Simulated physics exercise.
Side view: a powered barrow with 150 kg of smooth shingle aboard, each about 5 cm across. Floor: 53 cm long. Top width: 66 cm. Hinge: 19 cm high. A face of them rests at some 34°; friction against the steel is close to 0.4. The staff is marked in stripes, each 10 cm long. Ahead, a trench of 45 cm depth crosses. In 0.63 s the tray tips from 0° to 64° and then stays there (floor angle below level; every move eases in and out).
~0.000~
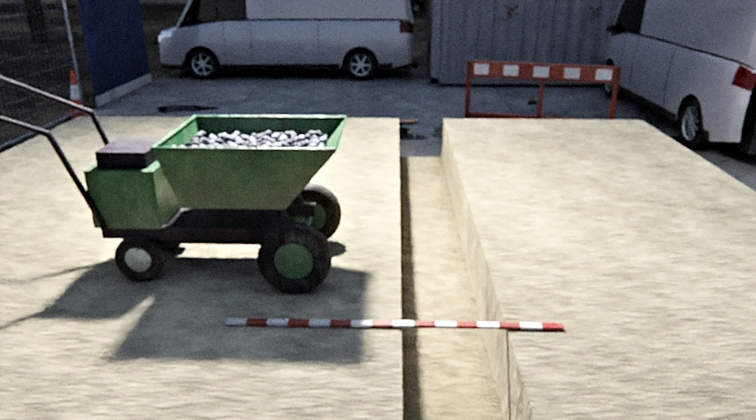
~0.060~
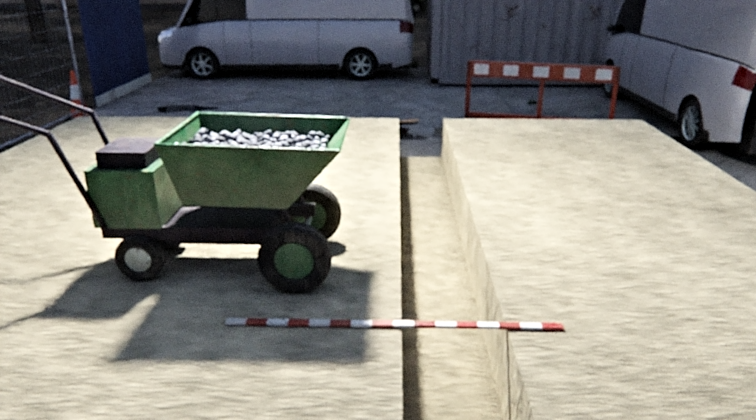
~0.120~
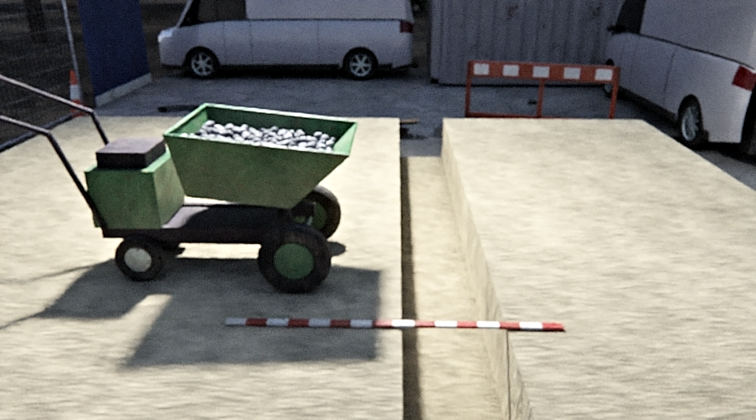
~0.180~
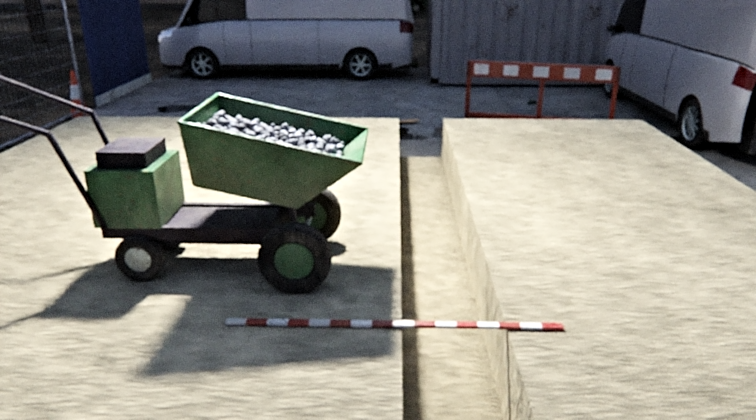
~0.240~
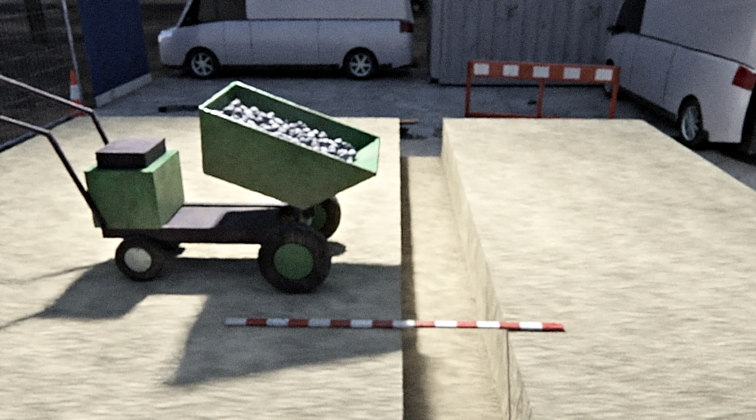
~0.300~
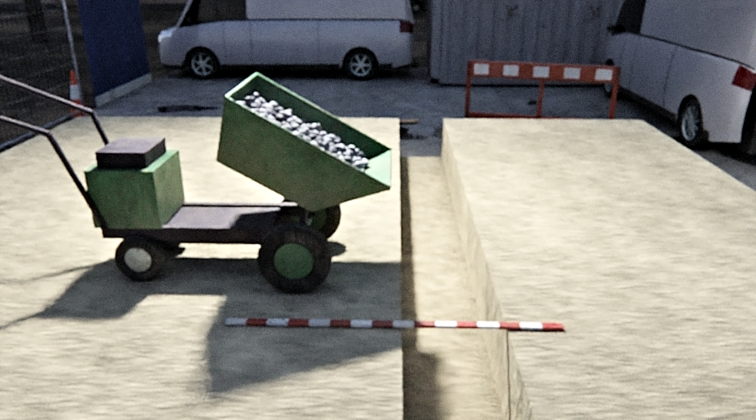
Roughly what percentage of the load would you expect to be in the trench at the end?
I'd expect around 84 per cent.
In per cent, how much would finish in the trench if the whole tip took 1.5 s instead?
Then some 100 per cent would.
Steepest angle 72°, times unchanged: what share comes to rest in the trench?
Around 90 per cent would finish in the trench.
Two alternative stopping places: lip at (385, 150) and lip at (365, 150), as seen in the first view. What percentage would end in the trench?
Estimates: 40 % then 55 %.
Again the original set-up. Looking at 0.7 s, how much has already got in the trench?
20 per cent, give or take.
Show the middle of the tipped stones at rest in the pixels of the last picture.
In the last view, about (457, 323).
After 0.5 s the floor is at 54°; 100 % in the tray; the foremost stones are at (398, 208).
After 0.7 s the floor is at 64°; 79 % in the tray, 21 % in the trench; the foremost stones are at (475, 262).
After 1.1 s the floor is at 64°; 27 % in the tray, 57 % in the trench, 15 % past the trench; the foremost stones are at (593, 262).
After 3.0 s the floor is at 64°; 0 % in the tray, 84 % in the trench, 16 % past the trench; the foremost stones are at (718, 249).
